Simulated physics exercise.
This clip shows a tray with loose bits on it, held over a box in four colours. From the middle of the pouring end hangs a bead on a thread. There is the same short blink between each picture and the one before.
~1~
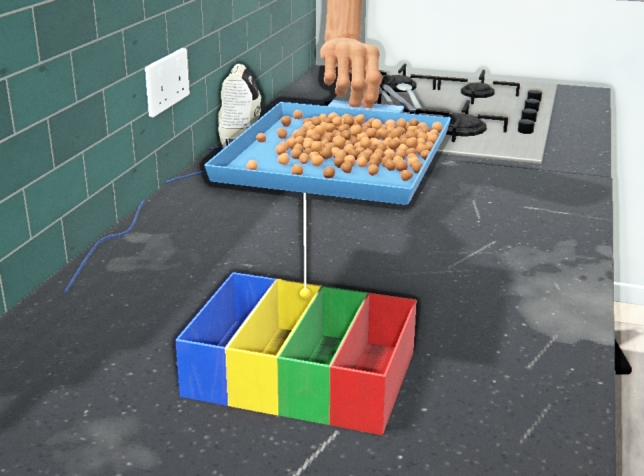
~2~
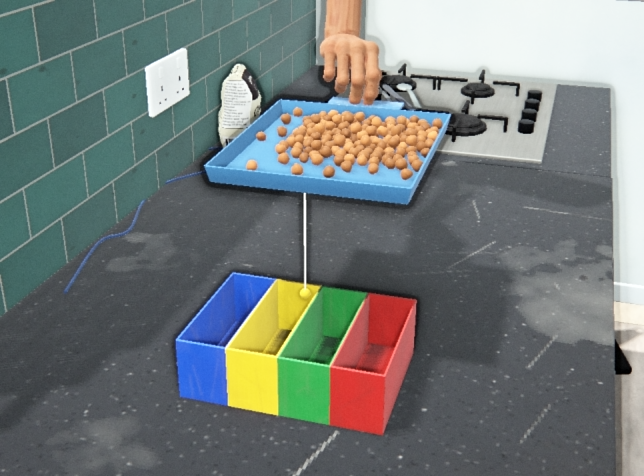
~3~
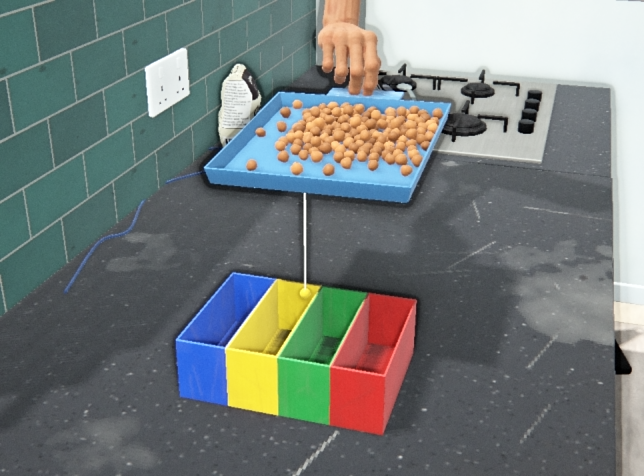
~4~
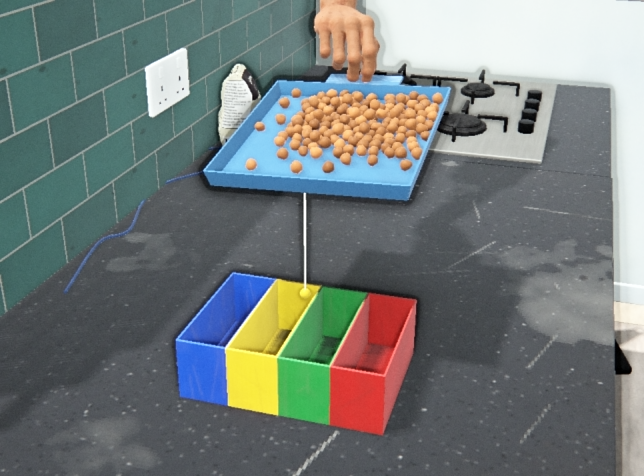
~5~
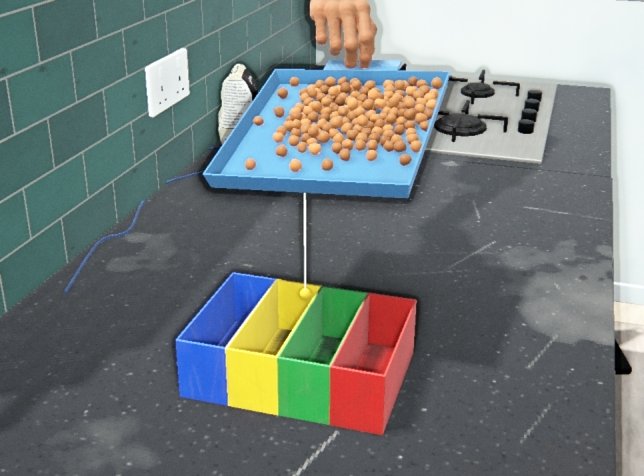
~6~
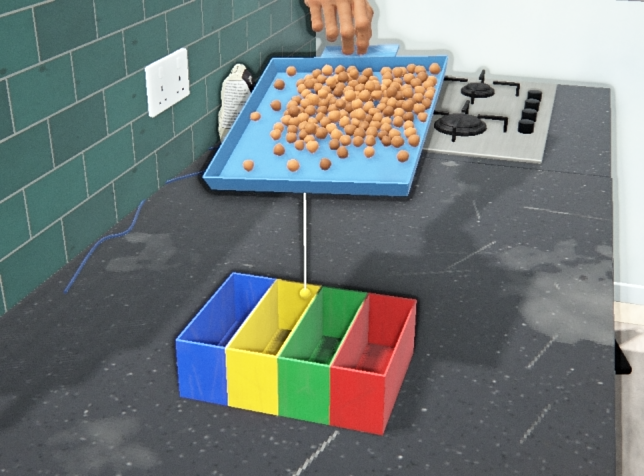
The video shows a hand holding a blue tray of hazelnuts above a box with blue, yellow, green and red cells, then raising the tray's far side so it gradually tilts, its near edge dipping slightly toward the left corner.
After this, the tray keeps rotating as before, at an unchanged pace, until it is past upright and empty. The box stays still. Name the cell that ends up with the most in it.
Most ends up in the blue cell.
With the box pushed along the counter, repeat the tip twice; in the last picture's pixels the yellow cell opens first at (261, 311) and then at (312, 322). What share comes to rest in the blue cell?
Roughly 40% the first time and 30% the second time.
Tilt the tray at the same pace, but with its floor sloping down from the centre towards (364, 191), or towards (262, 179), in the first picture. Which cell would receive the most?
Case 1 - the red cell. Case 2 - the cell in blue.
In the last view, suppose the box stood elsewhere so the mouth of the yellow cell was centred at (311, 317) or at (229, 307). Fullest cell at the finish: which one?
The blue one, then the yellow cell.
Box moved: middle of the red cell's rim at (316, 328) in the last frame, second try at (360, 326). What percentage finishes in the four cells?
Close to 90 in a hundred, followed by close to 90 in a hundred.
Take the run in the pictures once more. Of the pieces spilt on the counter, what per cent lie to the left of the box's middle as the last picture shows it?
Close to 100 %.
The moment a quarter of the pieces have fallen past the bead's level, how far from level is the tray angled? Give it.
I'd say it is tilted about 100°.
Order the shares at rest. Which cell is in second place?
Yellow.
Shortly afterwards, tray tipped steeply; the bulk on the tray; only a few in the blue cell; a little falling or outside the box.
Next, tray tipped past a quarter turn; near half on the tray; a little in the blue cell; a little in the yellow cell; only a few in the green cell; only a few in the red cell; near a quarter falling or outside the box.
Some moments later, tray tipped past a quarter turn; near a third in the blue cell; near a quarter in the yellow cell; a little in the green cell; only a few in the red cell; near a quarter falling or outside the box.
In the end, tray tipped past a quarter turn; near a third in the blue cell; near a quarter in the yellow cell; a little in the green cell; only a few in the red cell; near a quarter outside the box.
